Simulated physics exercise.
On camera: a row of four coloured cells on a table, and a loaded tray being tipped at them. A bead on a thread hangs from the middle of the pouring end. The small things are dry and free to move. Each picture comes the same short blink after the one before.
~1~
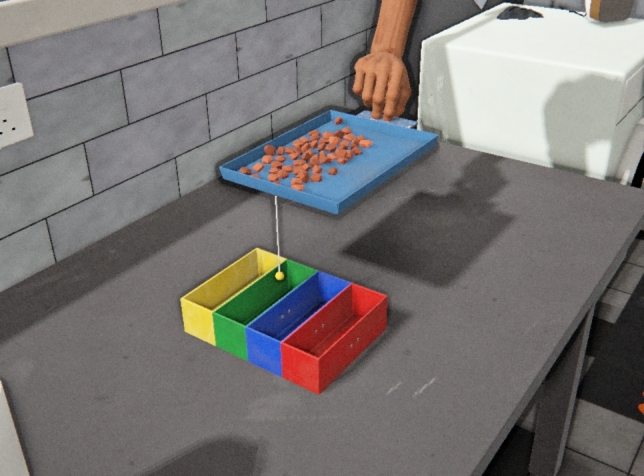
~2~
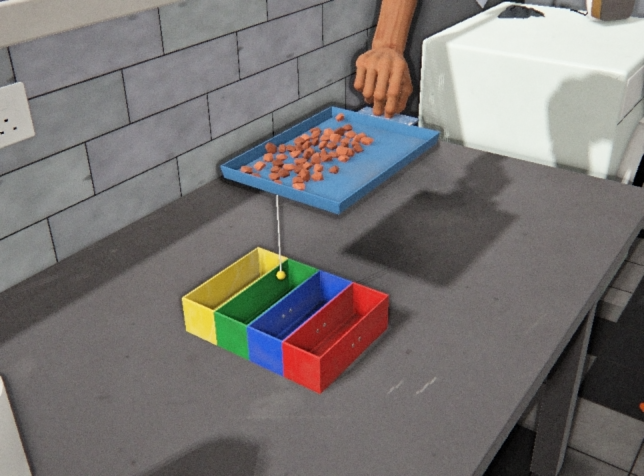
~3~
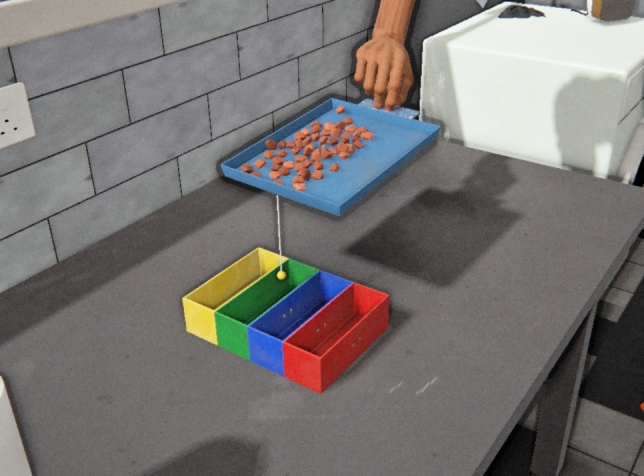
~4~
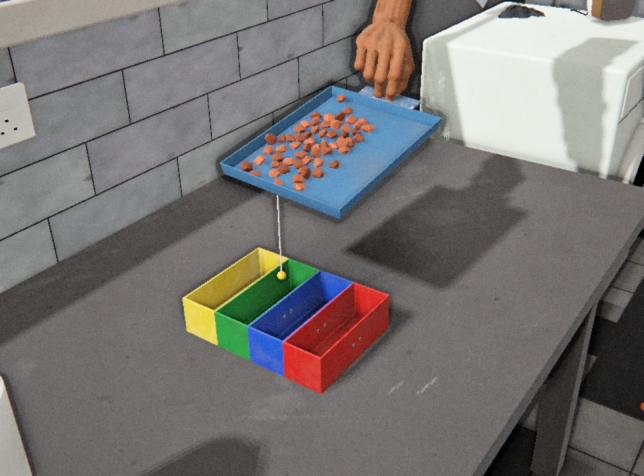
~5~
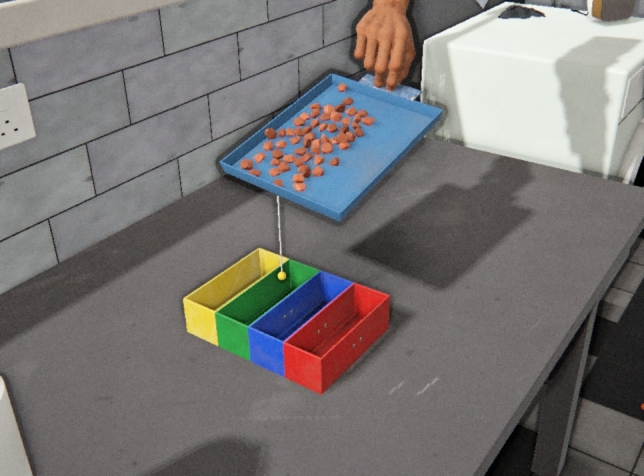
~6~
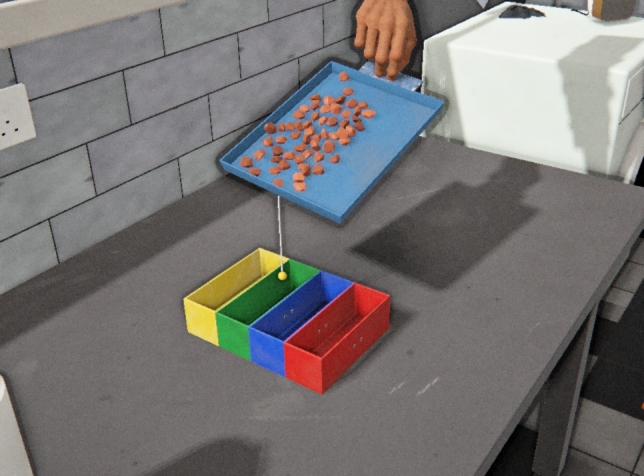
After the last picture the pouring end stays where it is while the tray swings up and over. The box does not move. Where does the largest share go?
Fullest: The red cell.
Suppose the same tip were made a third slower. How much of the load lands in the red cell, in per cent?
It comes to 70 per cent or so.
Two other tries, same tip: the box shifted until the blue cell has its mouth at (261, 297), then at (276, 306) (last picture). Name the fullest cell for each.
At the first place the red one, at the second that red cell.
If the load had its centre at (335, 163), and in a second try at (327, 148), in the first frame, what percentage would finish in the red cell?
Roughly 60 per cent, and 70 per cent.
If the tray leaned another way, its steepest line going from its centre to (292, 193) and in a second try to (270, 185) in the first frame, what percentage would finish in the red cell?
First some 10, then 0 per cent.
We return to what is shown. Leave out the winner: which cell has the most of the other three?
Second comes the cell in blue.
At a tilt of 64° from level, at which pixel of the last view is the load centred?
Roughly at (319, 195).
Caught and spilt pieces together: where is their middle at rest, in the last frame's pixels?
Close to (327, 342).
Soon, tray tipped steeply; nearly all on the tray; a small part falling or outside the box.
A while on, tray tipped past a quarter turn; about half on the tray; about a quarter in the red cell; a small part in the blue cell; a stray few in the green cell; a small part falling or outside the box.
Towards the end, tray tipped past a quarter turn; about half in the red cell; about a third in the blue cell; a small part in the green cell; a stray few falling or outside the box.
Finally, tray tipped past a quarter turn; about half in the red cell; about a third in the blue cell; a small part in the green cell; none in the yellow cell; a stray few outside the box.
